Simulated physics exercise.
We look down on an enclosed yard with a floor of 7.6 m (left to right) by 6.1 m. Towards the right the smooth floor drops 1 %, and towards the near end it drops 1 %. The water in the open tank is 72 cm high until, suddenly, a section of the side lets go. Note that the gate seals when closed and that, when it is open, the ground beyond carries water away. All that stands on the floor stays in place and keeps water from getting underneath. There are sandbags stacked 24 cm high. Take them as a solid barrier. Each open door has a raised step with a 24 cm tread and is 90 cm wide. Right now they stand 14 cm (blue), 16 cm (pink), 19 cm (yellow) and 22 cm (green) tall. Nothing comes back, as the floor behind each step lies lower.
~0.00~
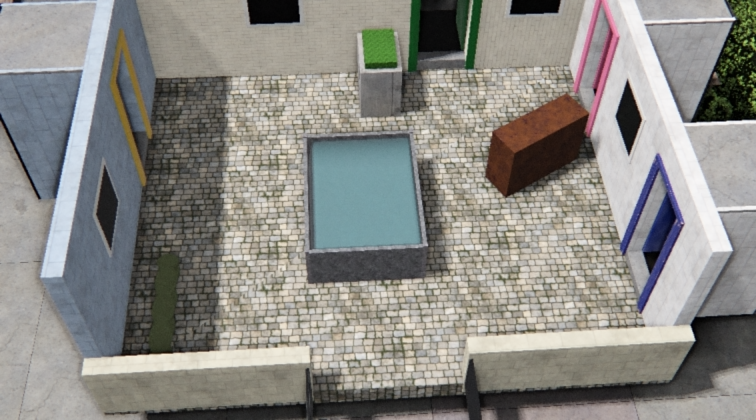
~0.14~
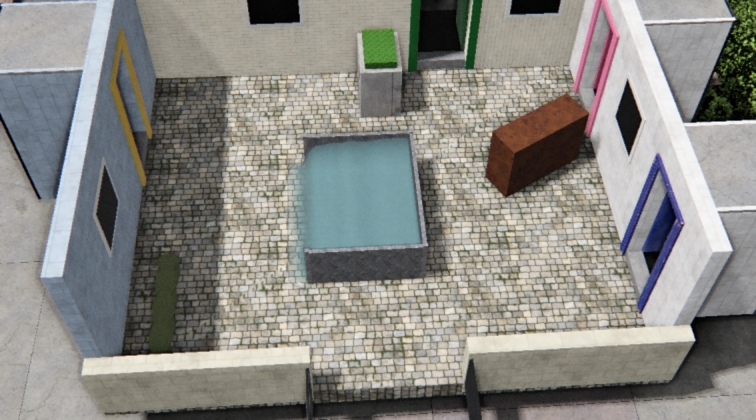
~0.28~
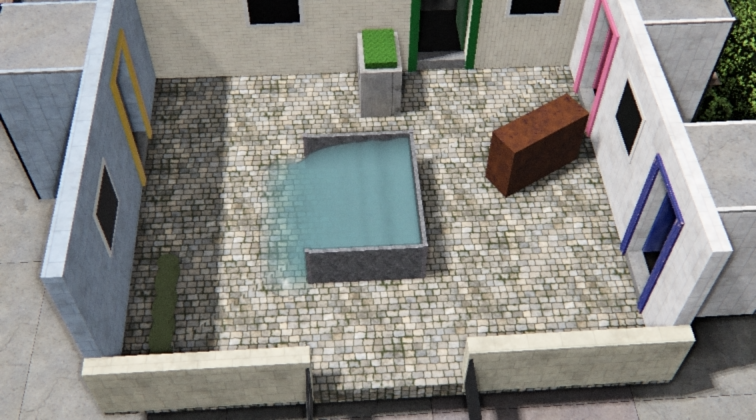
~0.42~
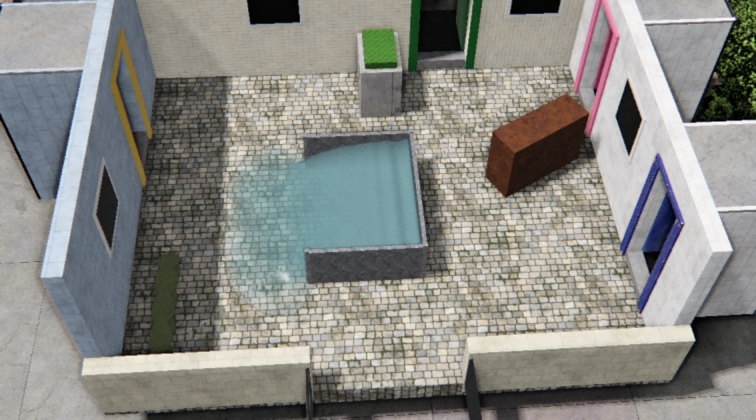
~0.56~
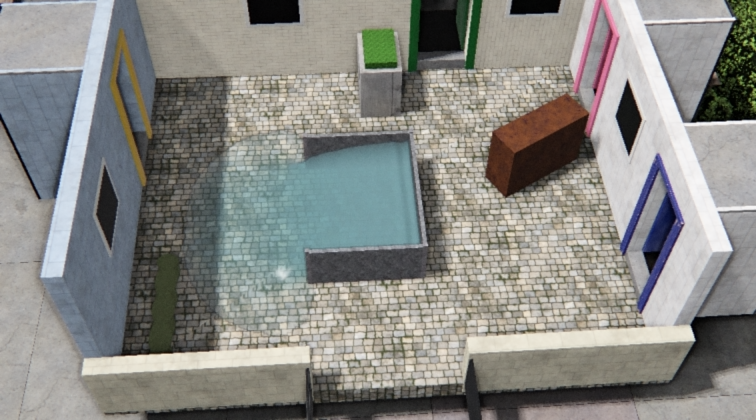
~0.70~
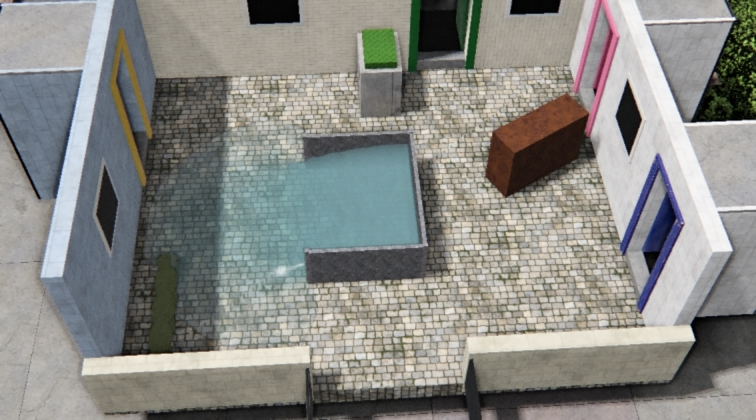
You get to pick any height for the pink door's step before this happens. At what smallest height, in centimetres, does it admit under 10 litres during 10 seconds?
At about 8 centimetres.
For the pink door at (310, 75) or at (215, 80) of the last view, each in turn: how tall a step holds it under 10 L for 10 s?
About 9.5 cm for the first and 20 cm for the second.
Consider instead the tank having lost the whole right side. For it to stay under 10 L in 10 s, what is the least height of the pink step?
Then something near 18 cm.
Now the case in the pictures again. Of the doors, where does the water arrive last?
Door: Pink.
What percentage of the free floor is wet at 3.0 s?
I'd say near 40 percent.
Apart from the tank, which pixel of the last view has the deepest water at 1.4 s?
Check close to (148, 247).
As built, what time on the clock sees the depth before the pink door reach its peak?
The depth peaks at about 8.0 seconds.
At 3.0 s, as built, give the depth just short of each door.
Depths in cm: Blue 0, pink 0, yellow 18, green 0.
After 1.4 s water covers 30 % of the floor, deepest (44 cm) near (148, 247); it has not reached the pink door.
After 3.0 s water covers 40 % of the floor, deepest (41 cm) near (126, 329); it has not reached the pink door.
After 10.0 s water covers 90 % of the floor, deepest (11 cm) near (602, 183); 9 cm at the pink door, 0 litres in over its 16 cm step.
At the pink door as built, the water arrived by 6.4 s and peaked near 11 cm at 8.0 s.
With a step of 7 cm, 15 litres would have come in within the 10 s; with 10 cm, 1 litre. So under 10 litres takes about 8 cm.
